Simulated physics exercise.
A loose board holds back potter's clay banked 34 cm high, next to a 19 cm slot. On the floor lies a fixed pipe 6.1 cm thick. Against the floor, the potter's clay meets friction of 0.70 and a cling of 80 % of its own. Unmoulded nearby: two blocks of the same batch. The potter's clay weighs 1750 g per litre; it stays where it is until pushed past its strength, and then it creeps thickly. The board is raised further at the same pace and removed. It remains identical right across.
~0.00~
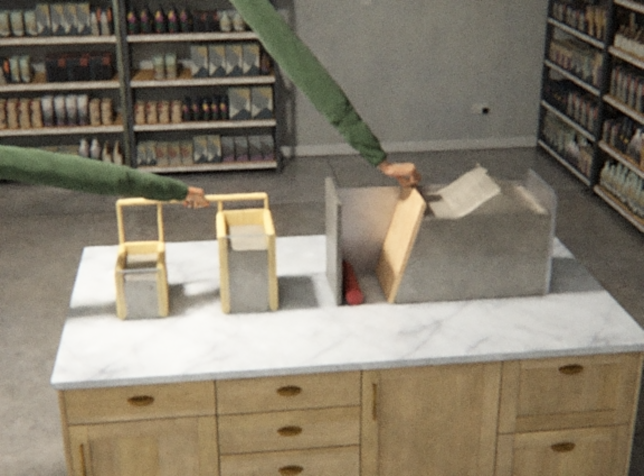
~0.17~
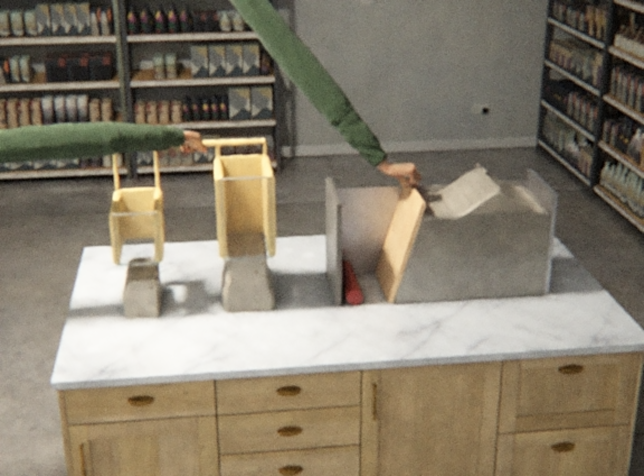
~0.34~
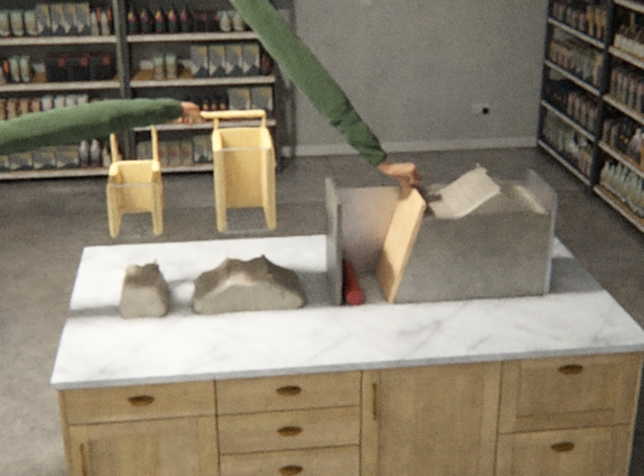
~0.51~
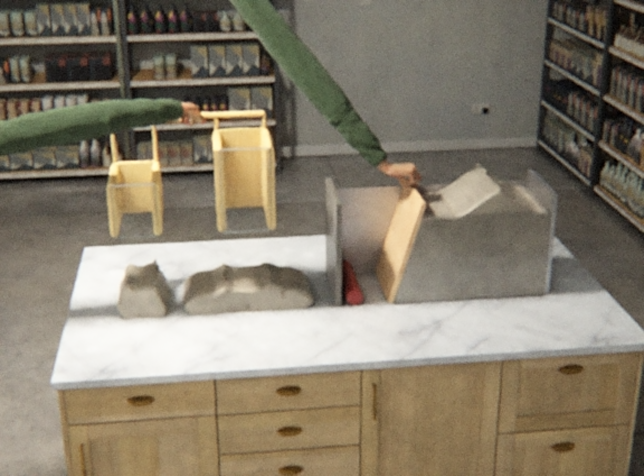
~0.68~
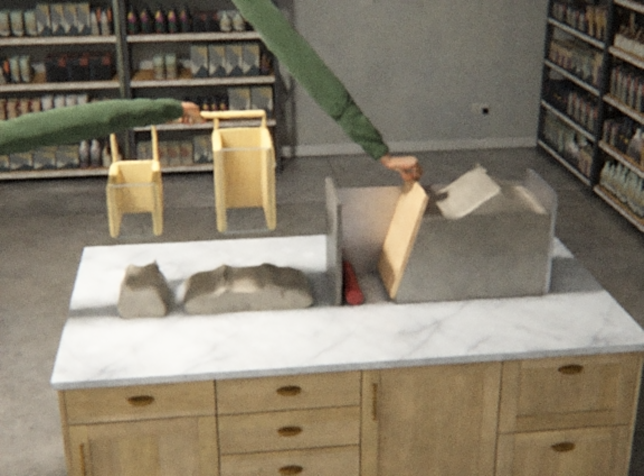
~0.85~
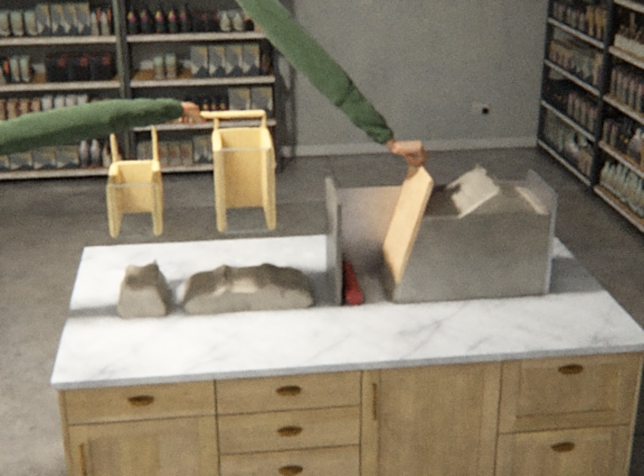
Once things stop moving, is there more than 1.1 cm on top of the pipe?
Yes.
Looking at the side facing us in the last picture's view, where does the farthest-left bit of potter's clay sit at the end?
Close to pixel (343, 278).
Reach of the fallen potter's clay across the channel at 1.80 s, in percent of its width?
95 %.
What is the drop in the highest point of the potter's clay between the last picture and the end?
Around 8.5 centimetres, give or take.
By 1.13 s, the fallen stuff reaches 38 % of the way across and nothing lies on the pipe.
By 1.47 s, the fallen stuff reaches 89 % of the way across and 6.9 cm lies on the pipe.
By 1.80 s, the fallen stuff reaches 97 % of the way across and 9.5 cm lies on the pipe.
By 2.13 s, the fallen stuff reaches 97 % of the way across and 9.5 cm lies on the pipe.
By 2.18 s, at the end, the fallen stuff reaches 97 % of the way across and 9.5 cm lies on the pipe.
